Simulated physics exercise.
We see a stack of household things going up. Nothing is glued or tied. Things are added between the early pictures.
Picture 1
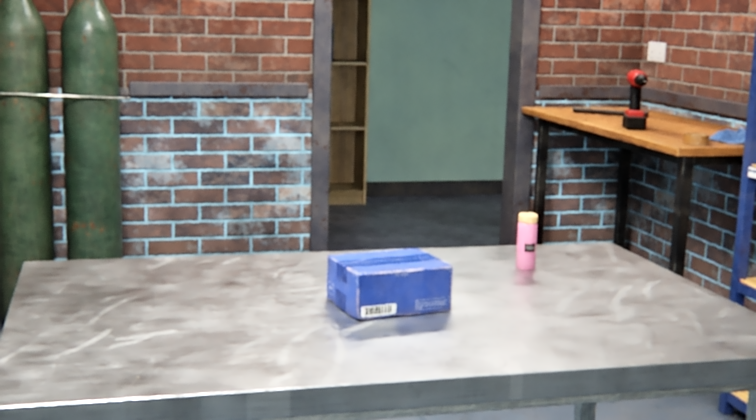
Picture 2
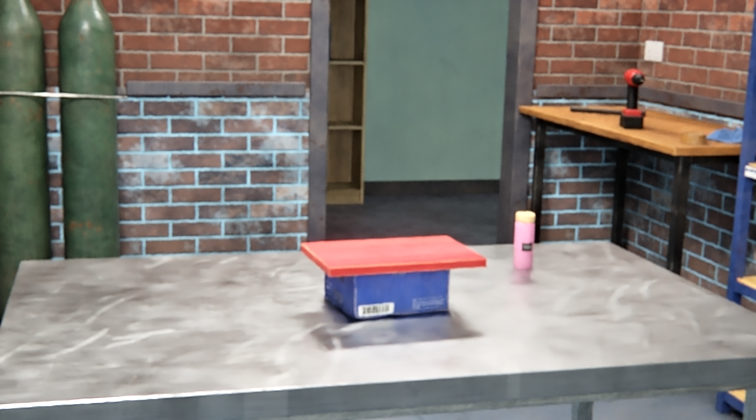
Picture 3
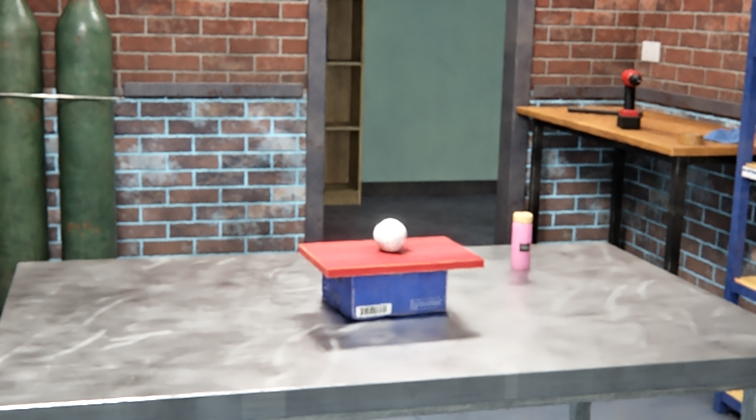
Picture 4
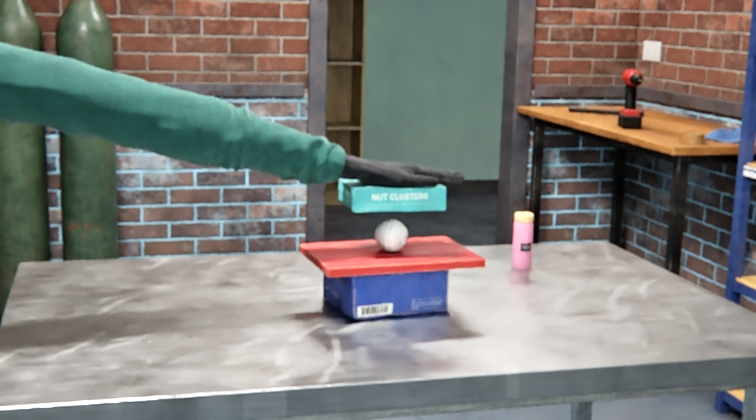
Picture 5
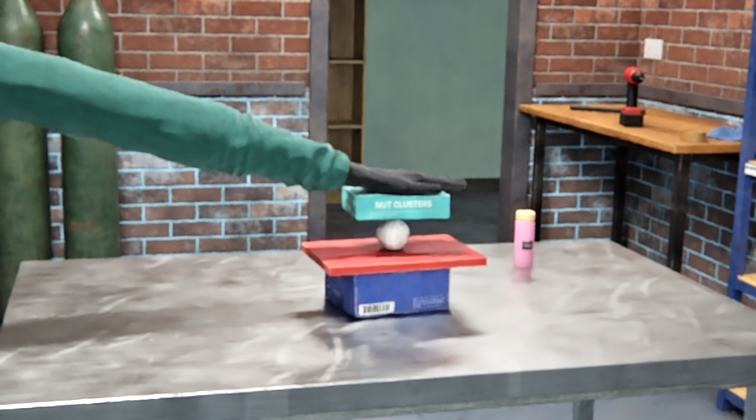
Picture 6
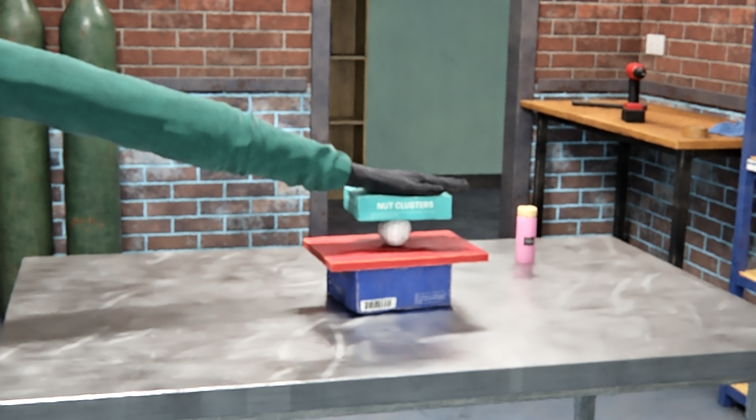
A green-sleeved arm with a dark glove reaches in from the left over a grey table in a brick-walled workshop, seen from slightly above the tabletop. A red board and then a white ball-like onion appear on a blue box, with a pink bottle to the right. The hand lowers a turquoise packet onto the onion and stays on top, while the view shifts very slightly.
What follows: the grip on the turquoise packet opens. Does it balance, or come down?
Here the pile comes apart.
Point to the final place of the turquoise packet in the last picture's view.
Around (428, 209).
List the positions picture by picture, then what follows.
In the first picture, the last thing is not in view yet; blue box (389, 283).
In the second picture, the last thing is not in view yet.
In the third picture, the last thing is not in view yet; blue box (384, 283).
In the fourth picture, coming down; turquoise packet (391, 194); white onion (391, 235).
In the fifth picture, coming down; turquoise packet (395, 201); blue box (387, 281).
In the sixth picture, in place under the hand; turquoise packet (396, 202); white onion (395, 229).
Then, 0.50 s on from there, turquoise packet turned 17° from how it was put near (406, 203).
Then, 0.70 s on from there, turquoise packet turned 42° from how it was put near (423, 206); white onion shifted a little.
Then, 1.10 s on from there, turquoise packet turned 37° from how it was put near (427, 208); white onion shifted a little.
Then, 2.30 s on from there, turquoise packet turned 37° from how it was put near (428, 209); white onion shifted a little.
In the end, toppled in the pile, turquoise packet; the other 4 unmoved. At the end, from the last picture's camera, turquoise packet near (428, 209). The pile gives way.
